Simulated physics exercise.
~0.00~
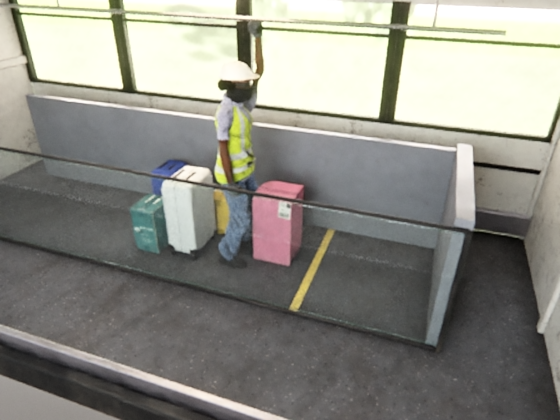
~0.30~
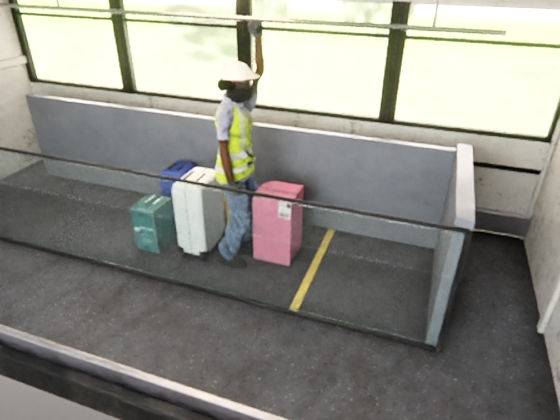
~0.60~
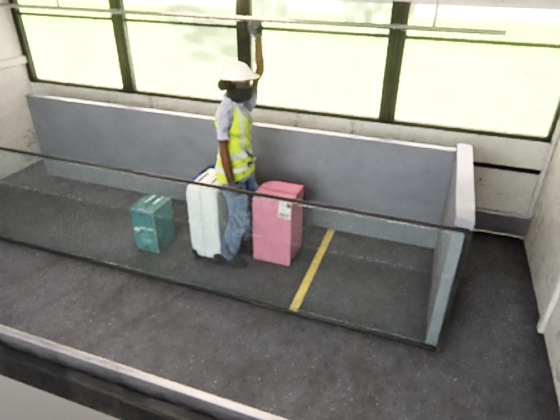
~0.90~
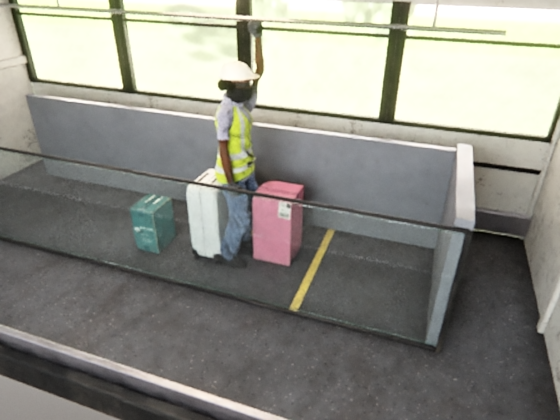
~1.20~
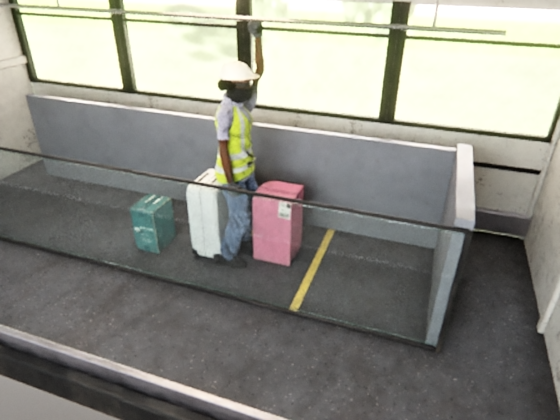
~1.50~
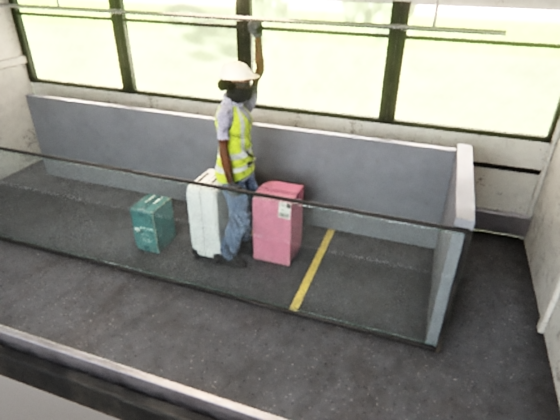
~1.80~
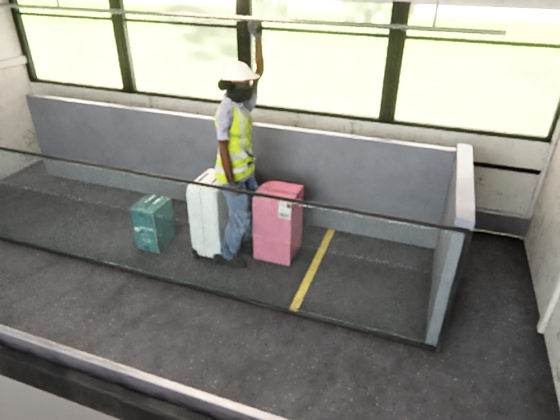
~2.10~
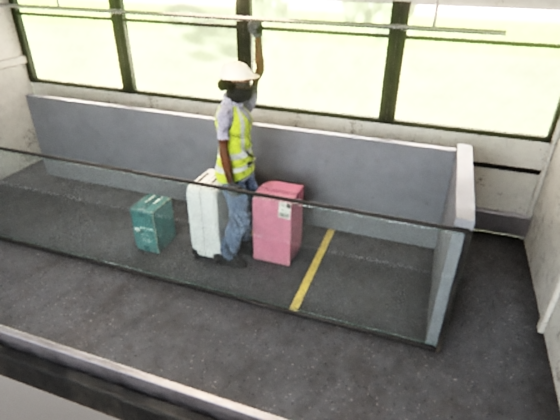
The clip shows a worker in a white helmet and yellow vest standing still, one arm raised, as a white suitcase and a blue case slide slightly right, the blue one passing from view behind it, and all visible luggage rests left of the yellow line.
